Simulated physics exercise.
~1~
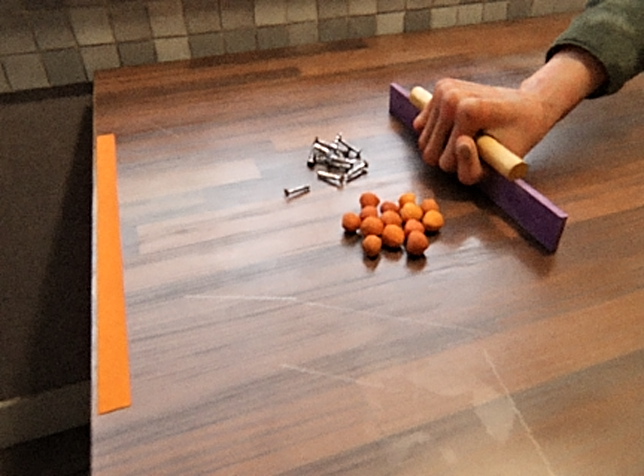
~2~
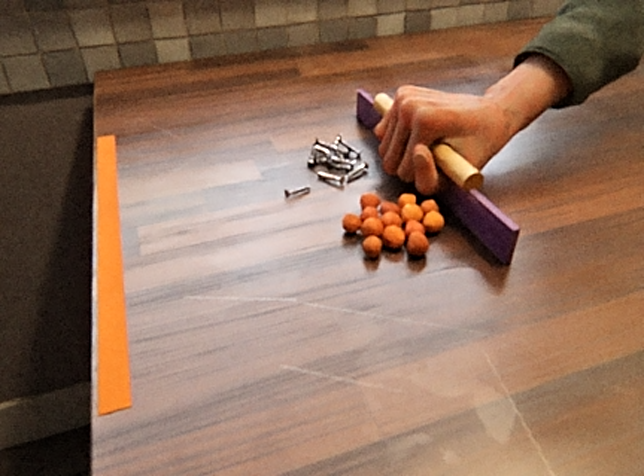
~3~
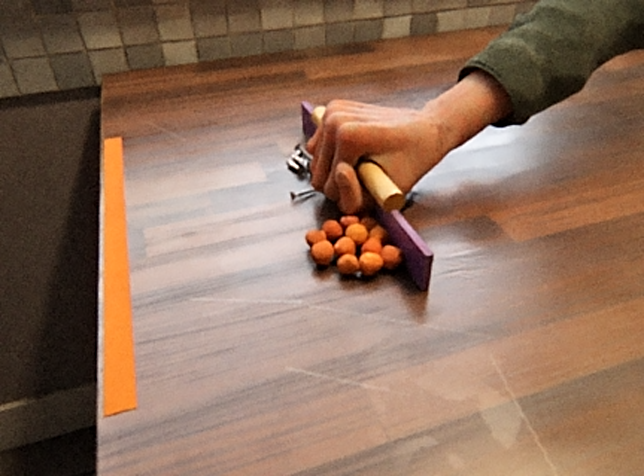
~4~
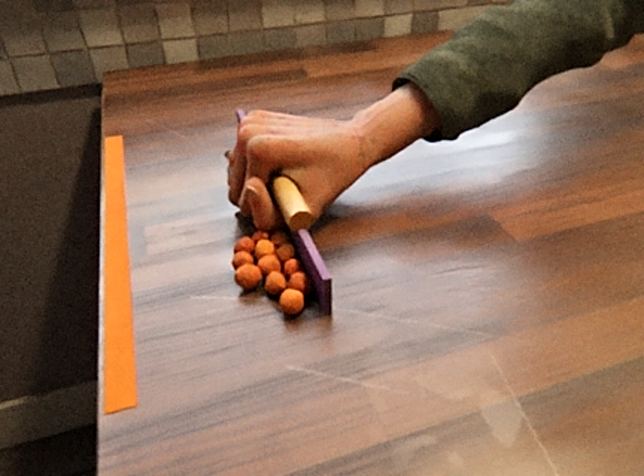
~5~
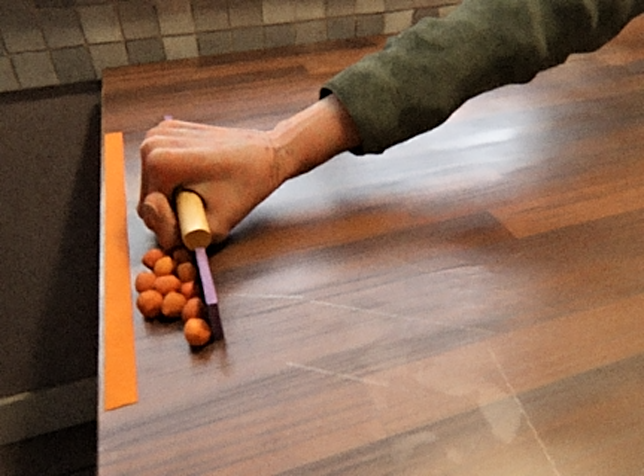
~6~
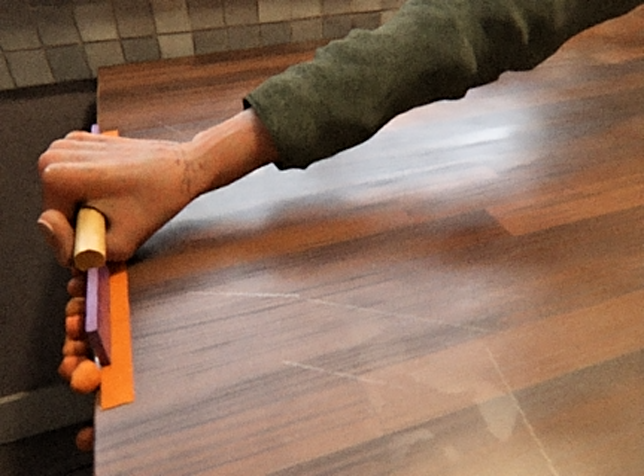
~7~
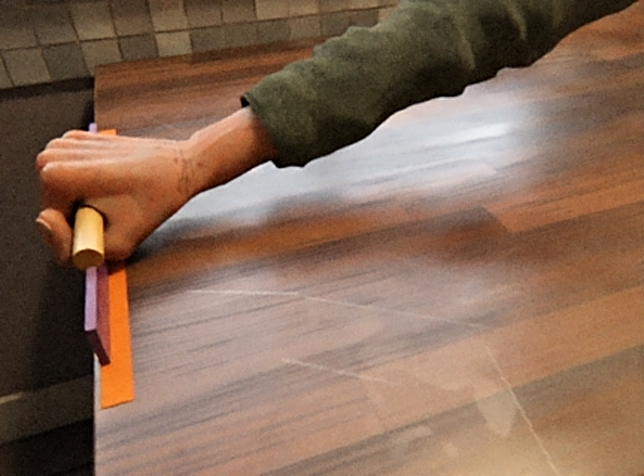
A hand in a dark green sleeve grips the pale wooden handle of a purple scraper at the right of a wood-patterned tabletop, seen from above at a slight sway. Silvery screws lie in a loose pile left of the blade, with small orange balls nearer the viewer, and an orange strip of tape runs along the left edge. The hand sweeps the scraper left, gathering the balls and the screws and pushing them across the table. The scraper reaches the tape and stops there as orange balls spill over the edge. Finally, the tabletop is clear, with the hand still holding the scraper at the tape.
